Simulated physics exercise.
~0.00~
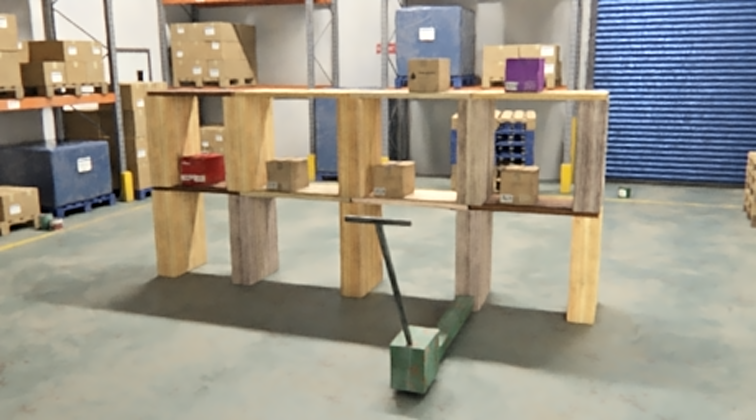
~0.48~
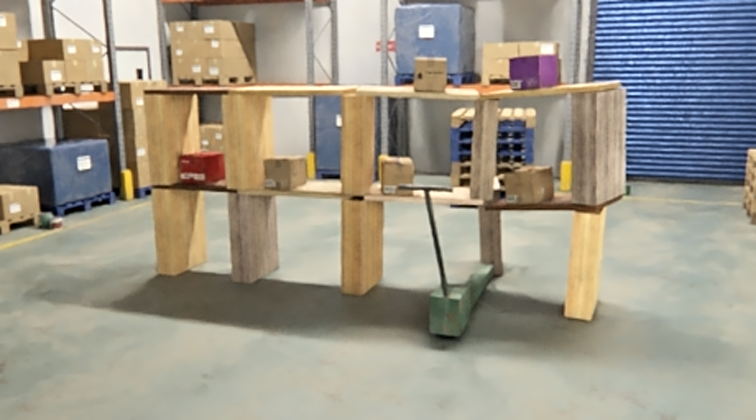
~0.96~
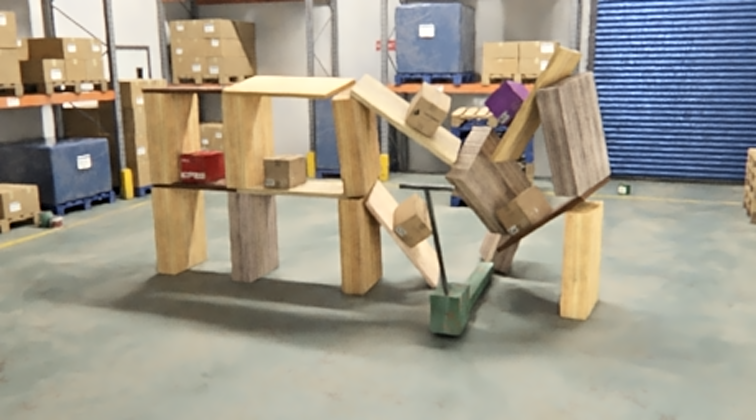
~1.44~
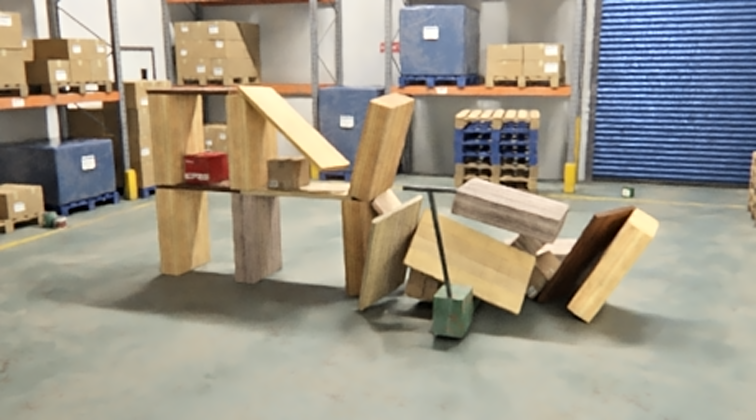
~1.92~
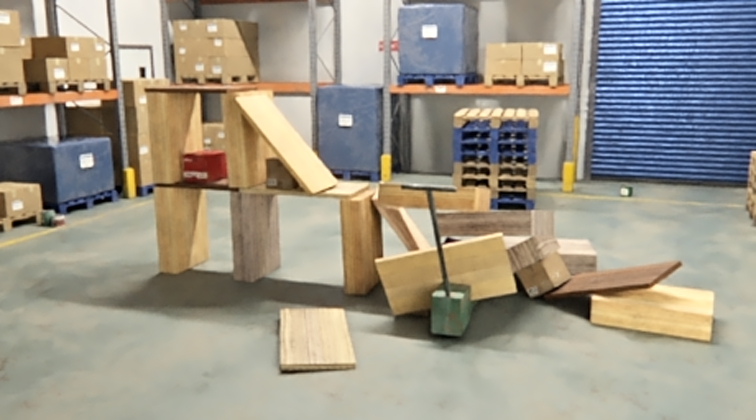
A green floor jack knocks out a post, and the right side of the shelving collapses.
